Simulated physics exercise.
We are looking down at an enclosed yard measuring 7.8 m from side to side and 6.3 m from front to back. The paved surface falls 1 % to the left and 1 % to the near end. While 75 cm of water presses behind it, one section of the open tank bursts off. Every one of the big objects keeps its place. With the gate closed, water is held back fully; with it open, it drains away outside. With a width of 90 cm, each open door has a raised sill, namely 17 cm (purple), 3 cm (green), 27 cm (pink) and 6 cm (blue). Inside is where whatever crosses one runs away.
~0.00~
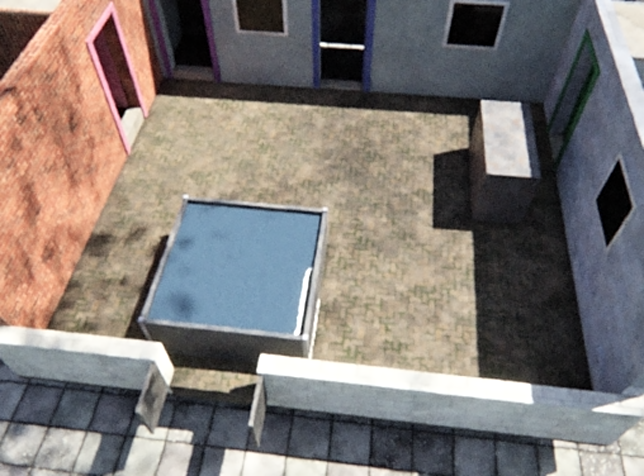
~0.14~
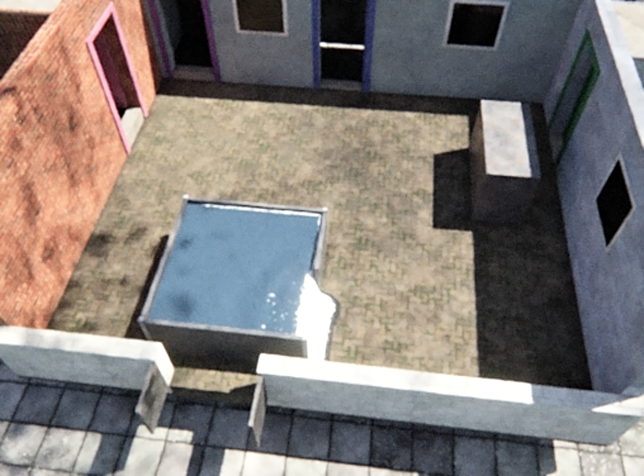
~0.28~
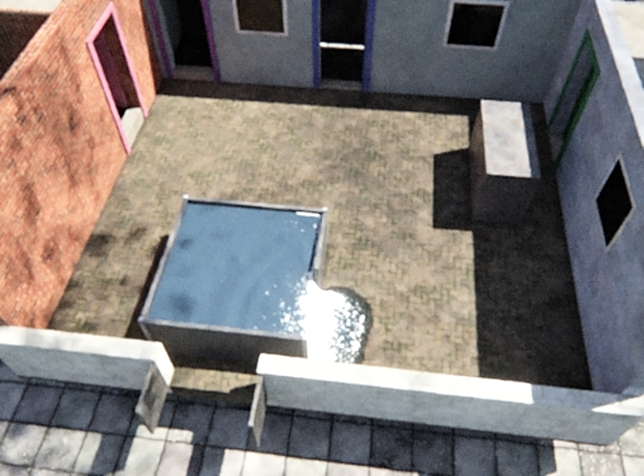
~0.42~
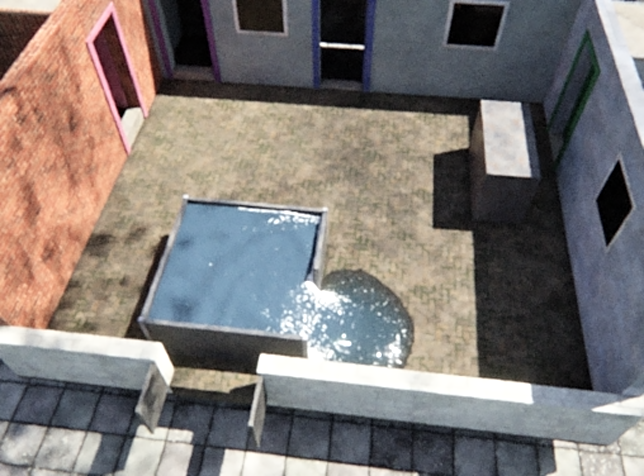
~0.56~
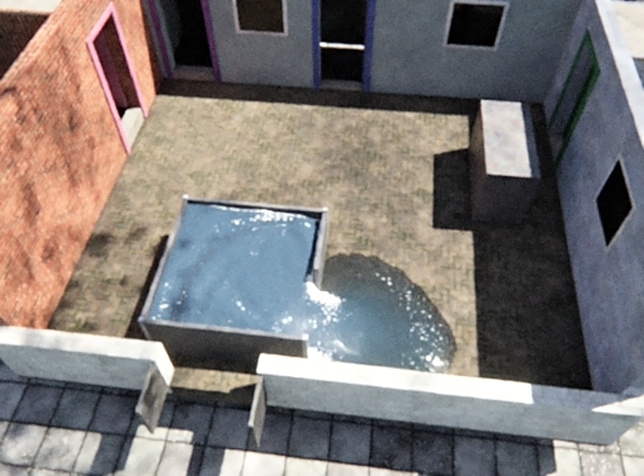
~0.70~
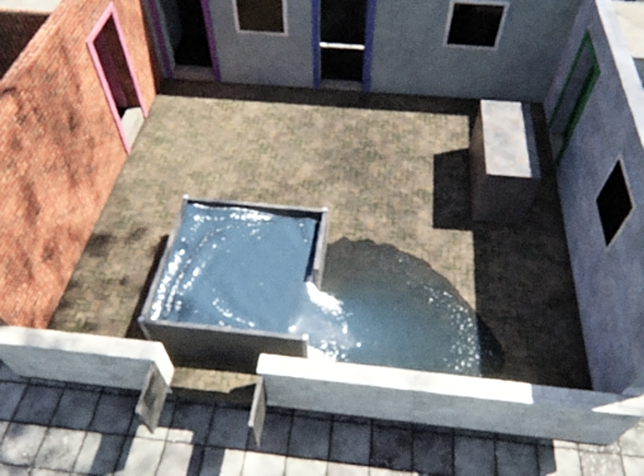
Water pouring from the right side of an open tank in a walled yard, spreading rightward across paving in a widening pool.
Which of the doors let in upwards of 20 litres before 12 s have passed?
The purple door will undershoot the limit; the green door will overshoot the limit; the pink door will undershoot the limit; the blue door will undershoot the limit.
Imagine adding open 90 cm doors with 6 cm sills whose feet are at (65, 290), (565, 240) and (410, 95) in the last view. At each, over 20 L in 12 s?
Check each in turn: The first fails, the second succeeds, the third fails.
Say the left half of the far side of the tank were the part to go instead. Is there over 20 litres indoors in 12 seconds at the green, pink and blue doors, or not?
Green exceeds; pink falls short; blue exceeds.
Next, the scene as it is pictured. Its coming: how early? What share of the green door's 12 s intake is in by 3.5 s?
Roughly 0%.
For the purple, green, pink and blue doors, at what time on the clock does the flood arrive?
Arrival times: Purple 7.0 seconds, green 2.8 seconds, pink 7.5 seconds, blue 5.0 seconds.
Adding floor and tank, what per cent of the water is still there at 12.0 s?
Some 94 out of every hundred parts.
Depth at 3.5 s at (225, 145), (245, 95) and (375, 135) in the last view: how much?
Depths: About 0, 0 and 0 centimetres.
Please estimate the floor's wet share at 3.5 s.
Around 35 per cent.
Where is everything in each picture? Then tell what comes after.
The first picture shows the open tank at (241, 265) is whole and still, 75 cm deep.
In the second picture, water pours out at (310, 323) and has run 0.6 m, to a hidden place; typically 6 cm deep outside, 75 cm at the open tank's back.
In the third picture, the front is at (363, 305), 0.9 m from the gap at (310, 323); 0.9 m2 of floor is under water; 75 cm left at the back of the open tank.
In the fourth picture, the front is at (407, 324), 1.4 m from the gap at (310, 324); 2.1 m2 of floor is under water; 75 cm left at the back of the open tank.
In the fifth picture, water pours out at (310, 324) and has run 2.0 m, to (448, 339); typically 8 cm deep outside, 75 cm at the open tank's back.
In the sixth picture, the front is at (497, 363), 2.7 m from the gap at (310, 323); 4.9 m2 of floor is under water; 67 cm left at the back of the open tank.
After 1.4 s water covers 20 % of the floor and is deepest (45 cm) near (584, 415); purple door not reached, green door not reached, pink door not reached, blue door not reached.
After 2.2 s water covers 25 % of the floor and is deepest (46 cm) near (582, 401); purple door not reached, green door not reached, pink door not reached, blue door not reached.
After 3.5 s water covers 35 % of the floor and is deepest (30 cm) near (584, 415); purple door not reached, green door 10 cm at the sill, 1 L in, pink door not reached, blue door not reached.
After 7.0 s water covers 85 % of the floor and is deepest (18 cm) near (404, 395); purple door not reached, green door 9 cm at the sill, 77 L in, pink door not reached, blue door 3 cm at the sill, 0 L in.
After 12.0 s water covers 100 % of the floor and is deepest (15 cm) near (108, 362); purple door 10 cm at the sill, 0 L in, green door 5 cm at the sill, 119 L in, pink door 12 cm at the sill, 0 L in, blue door 2 cm at the sill, 0 L in.
